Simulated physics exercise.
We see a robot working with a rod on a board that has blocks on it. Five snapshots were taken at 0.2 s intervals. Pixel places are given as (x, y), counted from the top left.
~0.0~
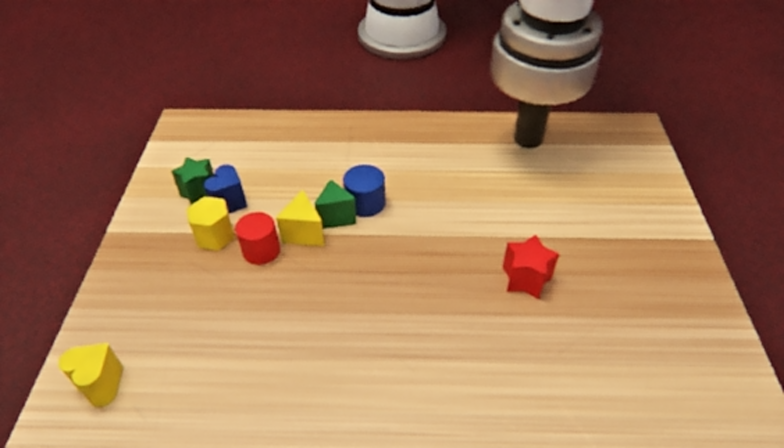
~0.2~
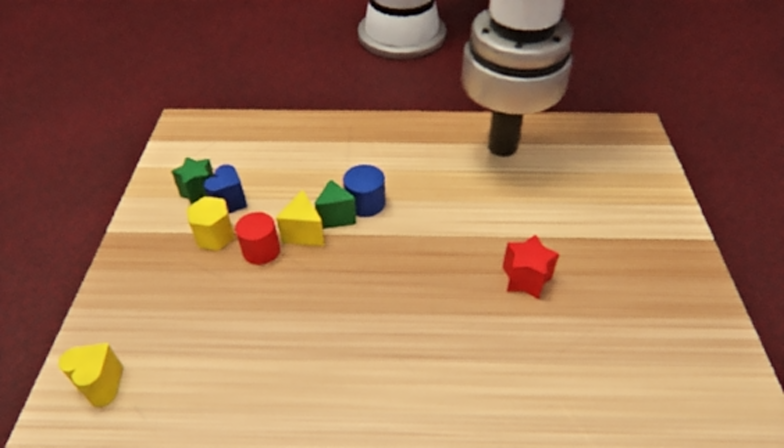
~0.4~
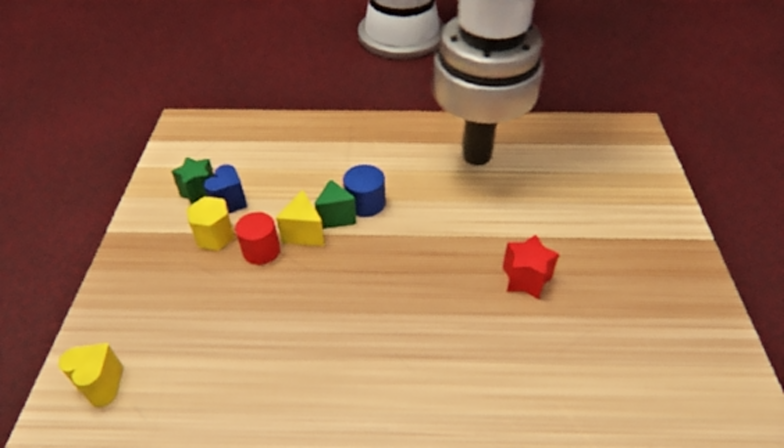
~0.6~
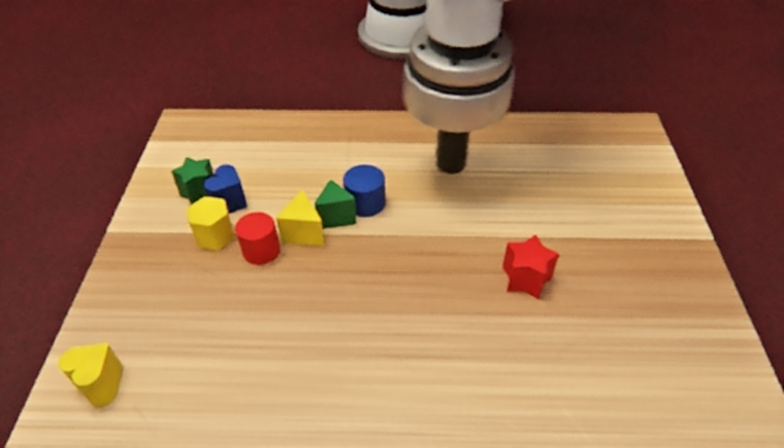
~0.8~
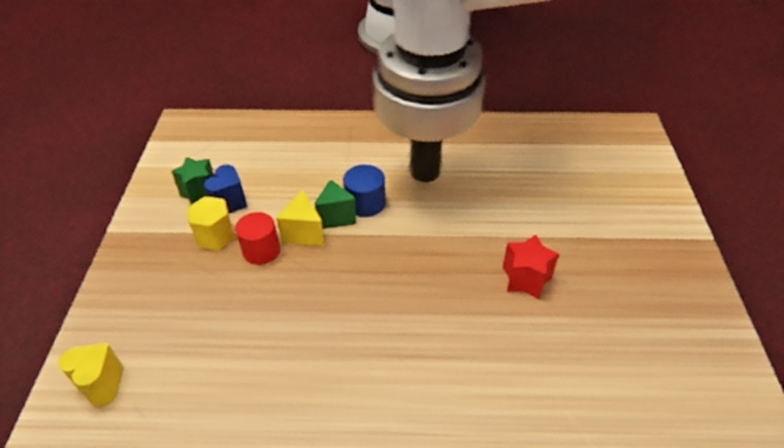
A robot arm moves its dark rod left across the wooden board while the blocks stay still.
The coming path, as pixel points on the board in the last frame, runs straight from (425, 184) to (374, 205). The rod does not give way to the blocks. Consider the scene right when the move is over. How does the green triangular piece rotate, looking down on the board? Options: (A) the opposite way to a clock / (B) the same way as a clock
Correct choice: A.
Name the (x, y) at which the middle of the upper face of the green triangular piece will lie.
My prediction: (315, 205).
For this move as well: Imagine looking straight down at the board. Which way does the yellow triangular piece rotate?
It spins clockwise.
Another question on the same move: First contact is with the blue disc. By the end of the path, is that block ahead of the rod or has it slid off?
Prediction: Still leading.
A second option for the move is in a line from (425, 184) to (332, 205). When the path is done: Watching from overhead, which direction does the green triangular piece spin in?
Spins counterclockwise.
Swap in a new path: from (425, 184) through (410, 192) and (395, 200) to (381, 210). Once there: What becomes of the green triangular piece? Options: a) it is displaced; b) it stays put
My pick is a.
What follows on the original path. Halfway along, rod (399, 183); nothing pushed yet.
At the end, rod (373, 194); red disc (244, 228); yellow triangular piece (287, 218), turned 25° clockwise; green triangular piece (315, 205), turned 20° anticlockwise; blue disc (335, 183).
